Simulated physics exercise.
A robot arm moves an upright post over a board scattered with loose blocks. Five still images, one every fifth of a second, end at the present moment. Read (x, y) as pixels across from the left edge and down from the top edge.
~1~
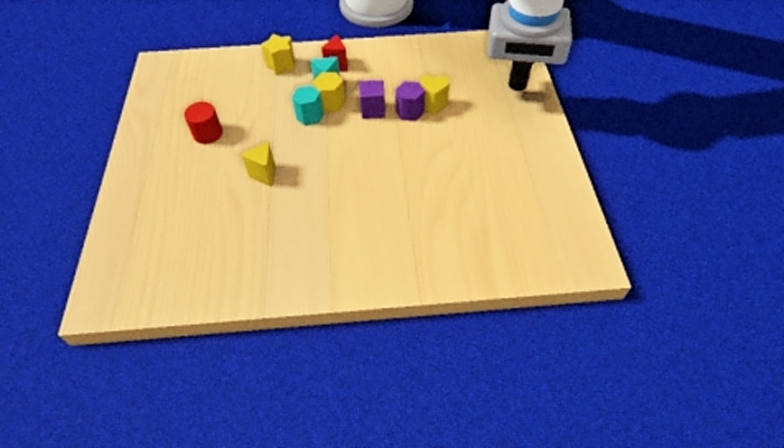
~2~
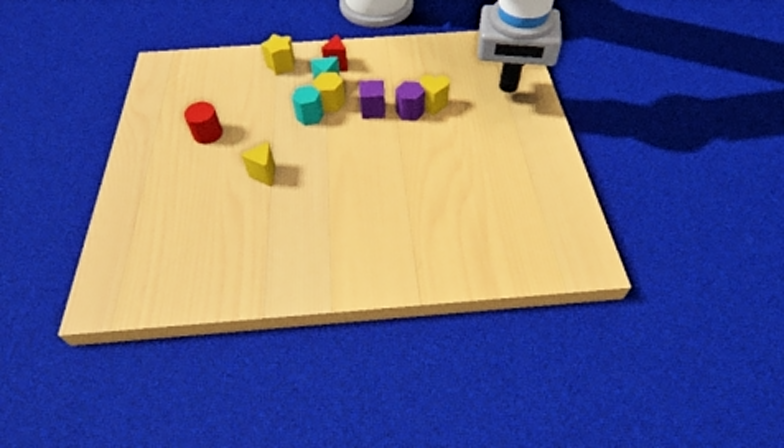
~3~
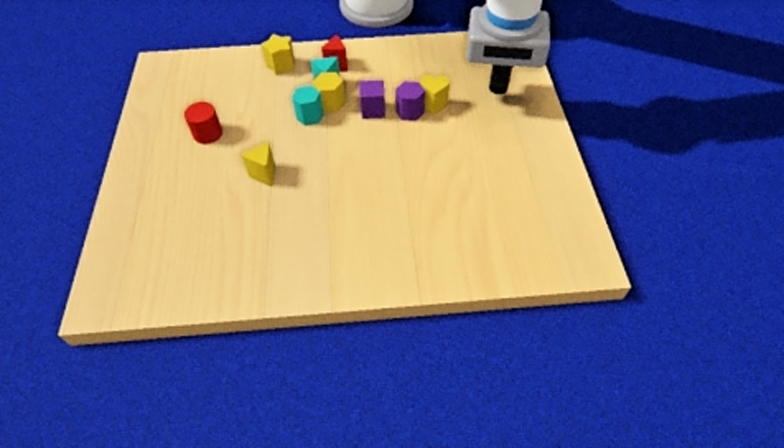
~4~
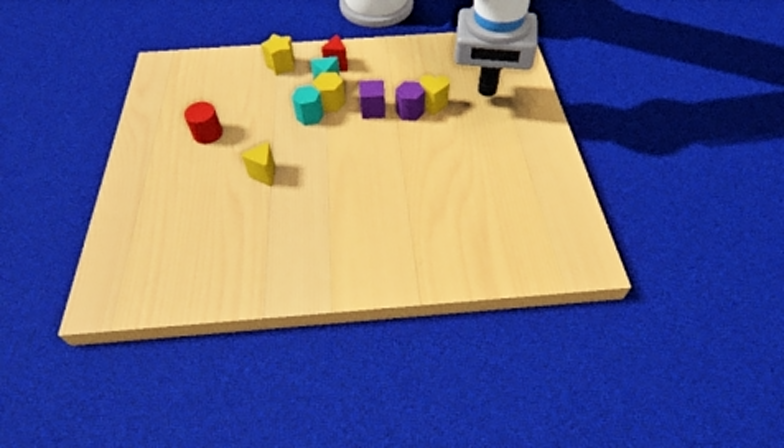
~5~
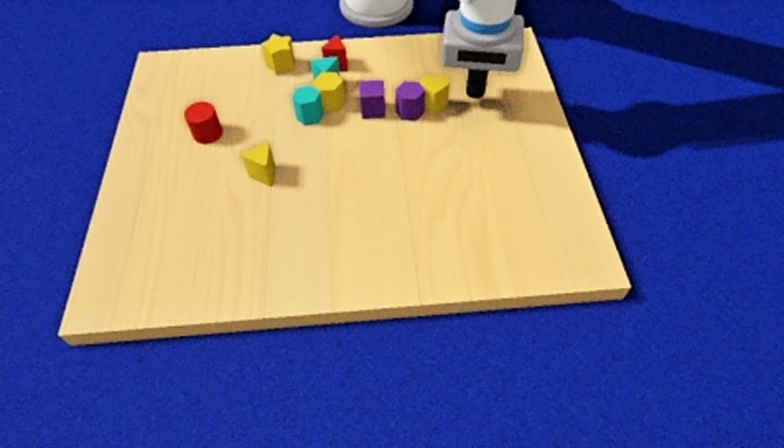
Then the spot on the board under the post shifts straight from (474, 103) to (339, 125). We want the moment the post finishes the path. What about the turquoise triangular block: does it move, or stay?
Answer: Moved.
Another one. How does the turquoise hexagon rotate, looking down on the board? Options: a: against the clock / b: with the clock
Correct choice: A.
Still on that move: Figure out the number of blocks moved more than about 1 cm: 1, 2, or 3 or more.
It moves three or more blocks.
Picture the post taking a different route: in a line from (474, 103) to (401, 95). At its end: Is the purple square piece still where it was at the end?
The answer is no.
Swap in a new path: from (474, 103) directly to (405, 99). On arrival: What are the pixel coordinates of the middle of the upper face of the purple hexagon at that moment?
The purple hexagon ends near (383, 104).
The first path, step by step. One third of the way, post at (430, 102); purple square piece at (369, 88), turned 10° clockwise; purple hexagon at (394, 92), turned 25° anticlockwise; yellow heart at (413, 81).
Two thirds of the way, post at (384, 109); turquoise hexagon at (300, 95), turned 15° anticlockwise; turquoise triangular block at (323, 60), turned 20° clockwise; purple square piece at (337, 86), turned 30° clockwise; purple hexagon at (359, 94); yellow heart at (400, 78), turned 20° clockwise.
At the end, post at (338, 116); red round block unmoved; turquoise hexagon at (283, 96), turned 75° anticlockwise; turquoise triangular block at (318, 57), turned 80° clockwise; purple square piece at (304, 81), turned 60° clockwise; purple hexagon at (314, 96), turned 20° clockwise; yellow heart at (400, 78), turned 20° clockwise.
